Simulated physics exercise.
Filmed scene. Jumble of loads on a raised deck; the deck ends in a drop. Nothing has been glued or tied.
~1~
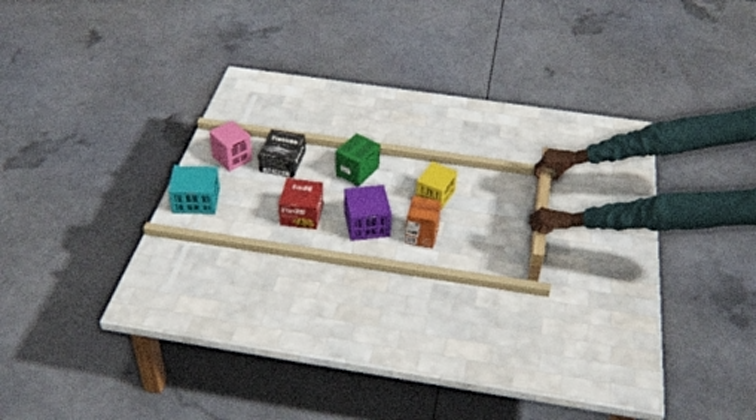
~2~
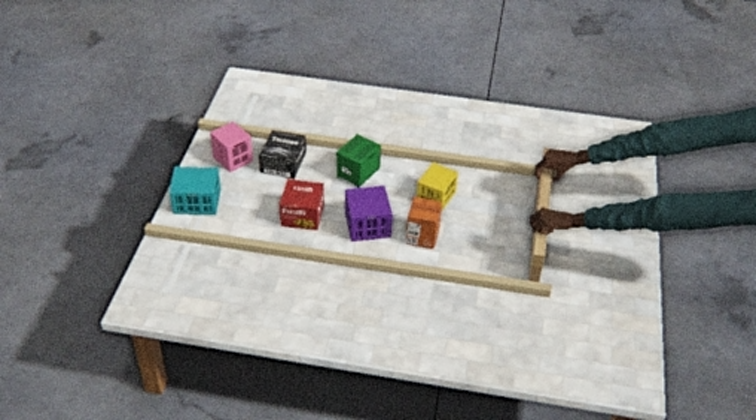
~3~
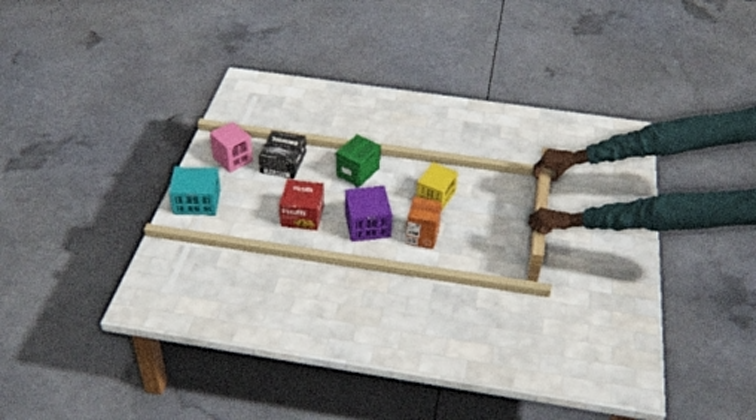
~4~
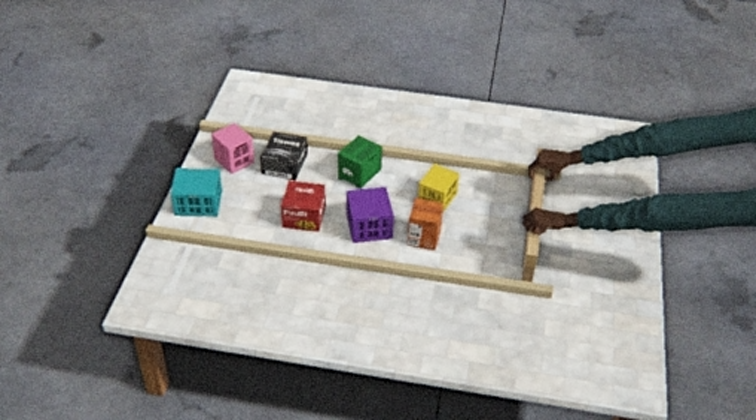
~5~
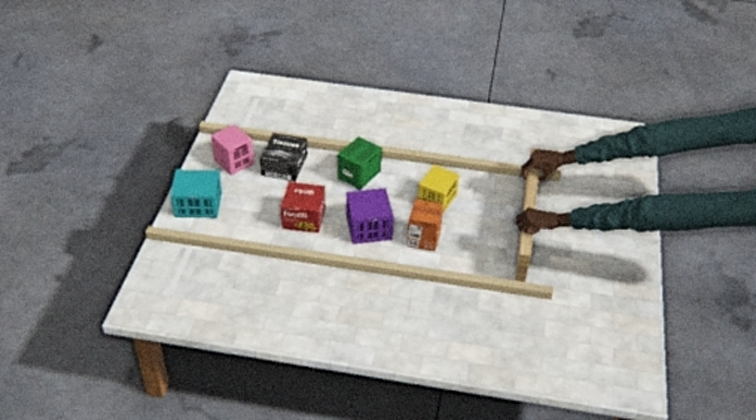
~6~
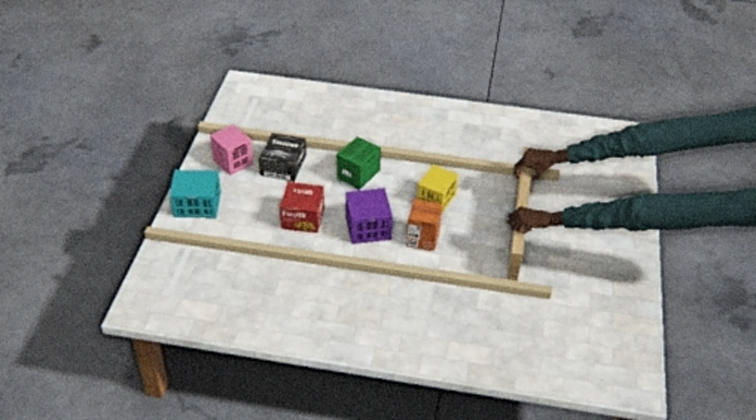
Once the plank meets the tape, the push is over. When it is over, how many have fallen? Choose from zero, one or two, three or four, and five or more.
When it is over, five or more have fallen.
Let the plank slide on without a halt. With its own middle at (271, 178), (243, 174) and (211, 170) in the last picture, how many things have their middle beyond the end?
1; 3; 5.
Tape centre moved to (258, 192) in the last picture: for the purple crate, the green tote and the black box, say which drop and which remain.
The purple crate survives, the green tote stays on, the black box remains up.
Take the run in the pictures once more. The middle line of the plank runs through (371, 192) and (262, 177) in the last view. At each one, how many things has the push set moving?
Moved so far: 5, later 8.
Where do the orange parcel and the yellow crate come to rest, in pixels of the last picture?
They end up close to (192, 193) and (208, 162).
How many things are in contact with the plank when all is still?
I count 3 of them.
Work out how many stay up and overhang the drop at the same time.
Counting them gives 0.
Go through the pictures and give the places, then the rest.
Turquoise crate (195, 190); pink crate (231, 146); black box (282, 153); plank (540, 214); tape (216, 182), in the first picture.
Pink crate (232, 147); plank (541, 214), in the second picture.
Black box (283, 154); red box (302, 205), in the third picture.
Turquoise crate (197, 193); yellow crate (439, 188), in the fourth picture.
Pink crate (233, 150); purple crate (369, 216), in the fifth picture.
Turquoise crate (196, 194); pink crate (232, 150); black box (283, 157); plank (521, 213); tape (217, 186), in the sixth picture.
A little later, none off yet; turquoise crate at rest near (196, 194); pink crate at rest near (232, 150); black box at rest near (283, 157).
Next, one off so far; turquoise crate tilted well over near (137, 205); pink crate shifted about its own width near (194, 145); black box shifted about its own width near (233, 144).
When it is over, the number that fall off is five or more; down, purple crate, red box, black box, pink crate and turquoise crate.
